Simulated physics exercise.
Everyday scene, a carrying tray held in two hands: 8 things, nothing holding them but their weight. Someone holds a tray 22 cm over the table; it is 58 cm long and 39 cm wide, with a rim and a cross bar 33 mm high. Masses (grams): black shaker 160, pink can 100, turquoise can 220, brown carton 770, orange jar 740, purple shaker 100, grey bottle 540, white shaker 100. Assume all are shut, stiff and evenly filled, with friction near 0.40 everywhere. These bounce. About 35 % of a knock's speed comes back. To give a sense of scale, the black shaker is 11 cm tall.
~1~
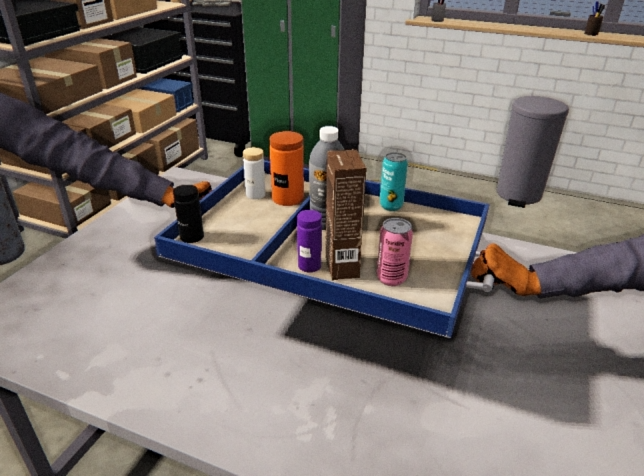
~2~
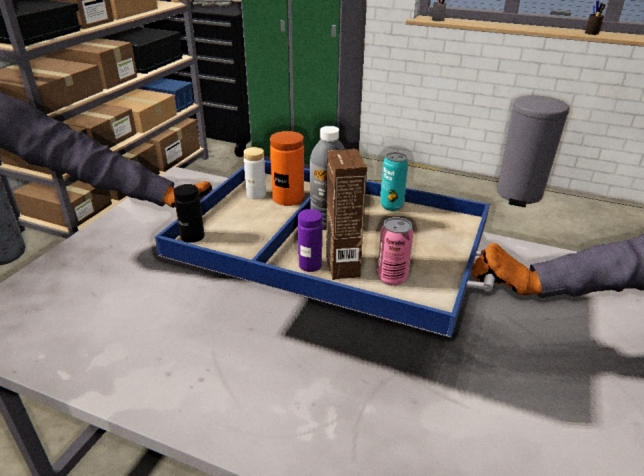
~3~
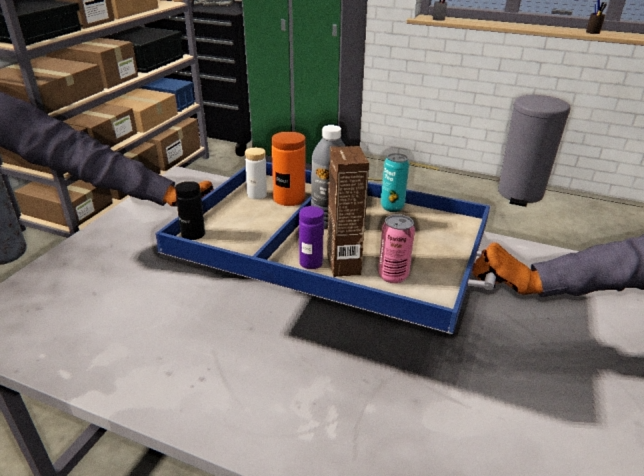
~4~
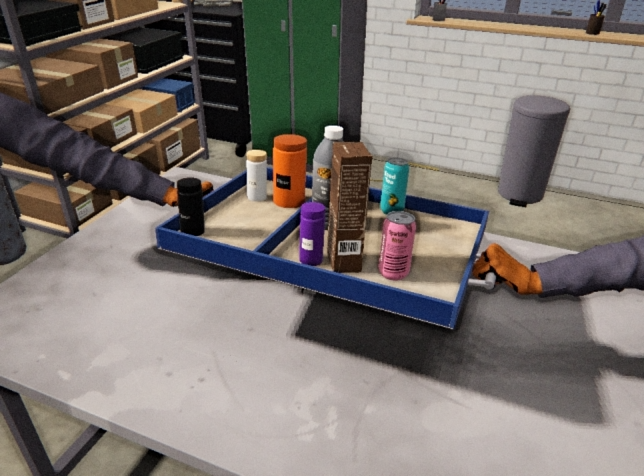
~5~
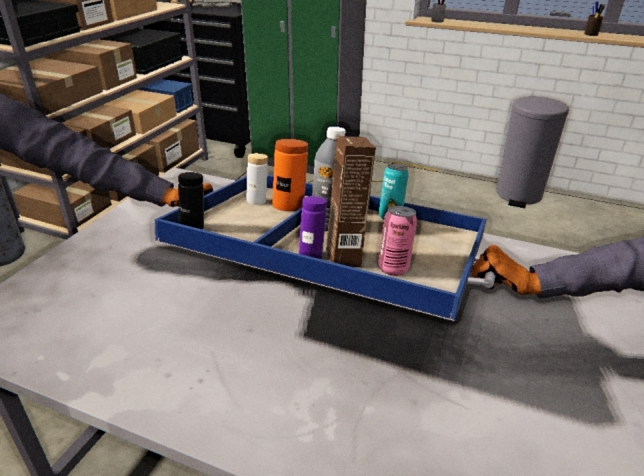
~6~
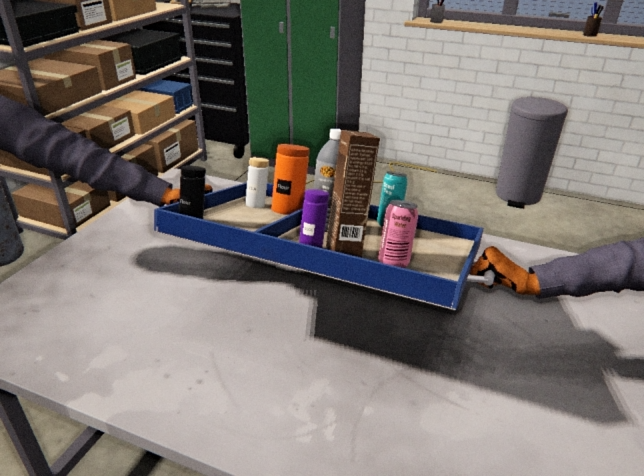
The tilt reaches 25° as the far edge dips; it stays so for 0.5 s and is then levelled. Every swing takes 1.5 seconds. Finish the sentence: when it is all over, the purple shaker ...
The purple shaker is still on the tray.
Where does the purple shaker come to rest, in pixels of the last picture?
It ends up at about (357, 198).
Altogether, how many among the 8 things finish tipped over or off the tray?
Total count: 7.
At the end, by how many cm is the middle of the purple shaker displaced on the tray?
Net distance near 26 cm.
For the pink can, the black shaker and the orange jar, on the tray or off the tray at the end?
Once it all settles, the pink can leaves its surface, the black shaker stays on its surface and the orange jar stays on its surface.
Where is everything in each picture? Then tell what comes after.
The first frame shows tray level; purple shaker (310, 241); black shaker (189, 214).
The second frame shows tray level; turquoise can (394, 182); brown carton (345, 216).
The third frame shows tilt 2°, far edge down; orange jar (289, 169).
The fourth frame shows tilt 6°, far edge down; white shaker (257, 176); black shaker (191, 207).
The fifth frame shows tilt 11°, far edge down; pink can (397, 242); turquoise can (394, 193).
The sixth frame shows tilt 17°, far edge down; purple shaker (314, 221); brown carton (351, 196).
Then, 0.70 s past the last view, tilt 25°, far edge down; purple shaker on its side near (326, 221); white shaker tipped 66° against what carries it; brown carton tipped 4° against what carries it.
Then, 1.20 s past the last view, tilt 25°, far edge down; brown carton and grey bottle now off the tray; purple shaker on its side near (326, 218); white shaker tipped 62° against what carries it.
Then, 1.50 s past the last view, tilt 21°, far edge down; pink can and turquoise can now off the tray; purple shaker on its side near (332, 214); black shaker tipped 64° against what carries it.
Then, 1.90 s past the last view, tilt 11°, far edge down; purple shaker on its side near (341, 204); black shaker tipped 64° against what carries it; white shaker tipped 62° against what carries it.
Finally, off the tray, pink can, turquoise can, brown carton and grey bottle; on their side or leaning hard on the tray, black shaker, purple shaker and white shaker; not toppled but over 5 cm from the start, orange jar. Final places as that camera would see them, purple shaker near (357, 198).
